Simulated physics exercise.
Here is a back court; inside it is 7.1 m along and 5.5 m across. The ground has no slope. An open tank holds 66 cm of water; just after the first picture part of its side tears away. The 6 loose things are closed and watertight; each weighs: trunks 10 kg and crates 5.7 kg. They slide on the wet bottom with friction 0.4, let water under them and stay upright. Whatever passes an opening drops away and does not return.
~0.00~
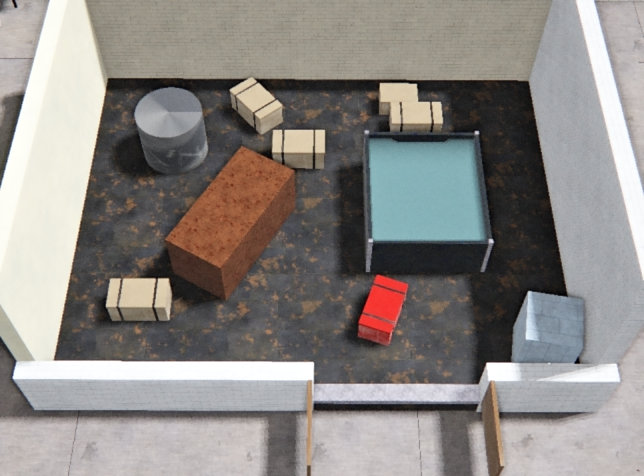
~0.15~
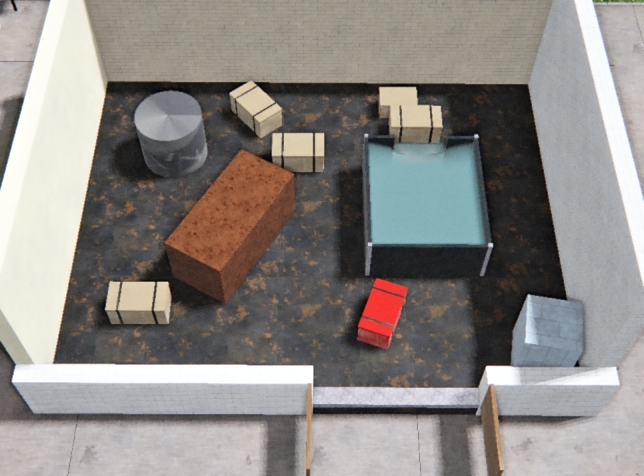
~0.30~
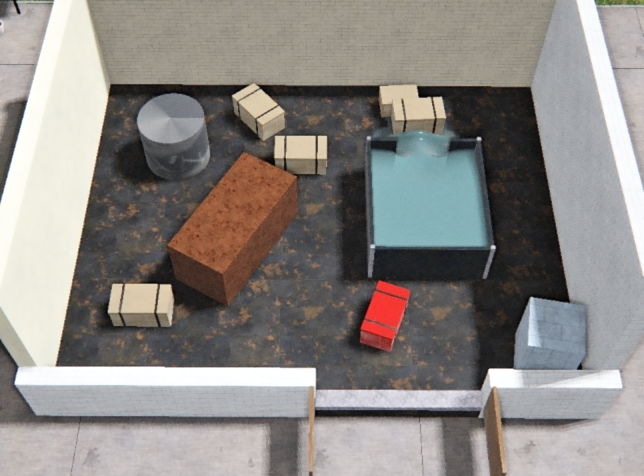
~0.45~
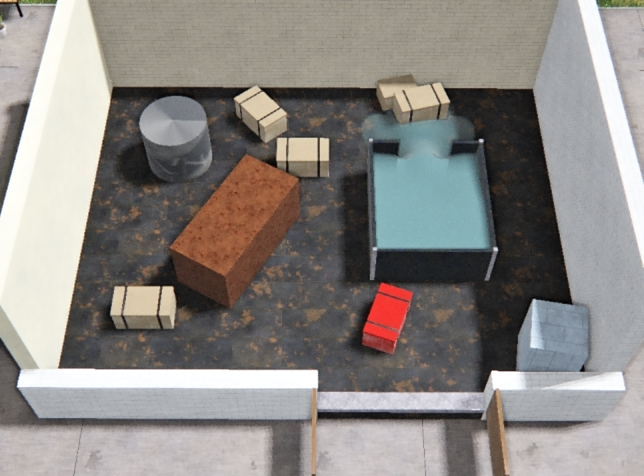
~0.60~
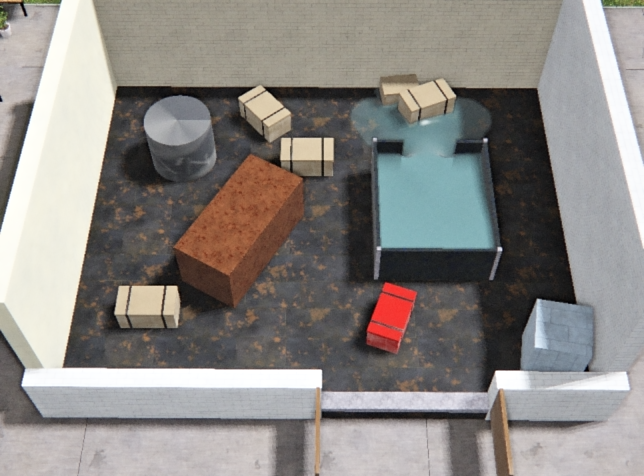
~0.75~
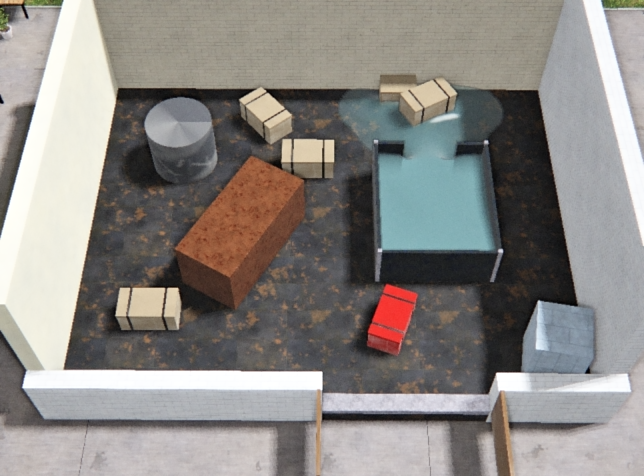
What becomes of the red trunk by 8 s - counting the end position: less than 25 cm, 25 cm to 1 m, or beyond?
Red trunk slides a little.
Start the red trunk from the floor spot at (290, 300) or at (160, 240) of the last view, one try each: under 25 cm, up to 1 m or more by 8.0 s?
In that order: It barely shifts; it travels far.
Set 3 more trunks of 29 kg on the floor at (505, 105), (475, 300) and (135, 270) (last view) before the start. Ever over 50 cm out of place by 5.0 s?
In that order: Past it, under, short of it.
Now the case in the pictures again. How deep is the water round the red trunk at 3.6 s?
About 0 cm.
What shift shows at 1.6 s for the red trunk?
Roughly 0 cm by then.
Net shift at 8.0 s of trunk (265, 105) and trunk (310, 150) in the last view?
In turn: 120 cm, 20 cm.
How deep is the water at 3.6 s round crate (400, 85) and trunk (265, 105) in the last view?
Roughly 11 and 5 cm.
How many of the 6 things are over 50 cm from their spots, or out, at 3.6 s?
By then 3.
After 1.6 s the red trunk is near (393, 313), 0.0 m from its start, aground; 0 of 6 are out; 2 afloat.
After 3.6 s the red trunk is near (393, 313), 0.0 m from its start, aground; 0 of 6 are out; 2 afloat.
After 5.6 s the red trunk is near (393, 313), 0.0 m from its start, aground; 0 of 6 are out; 2 afloat.
After 8.0 s the red trunk is near (357, 303), 0.5 m from its start, aground; 0 of 6 are out; 4 afloat.
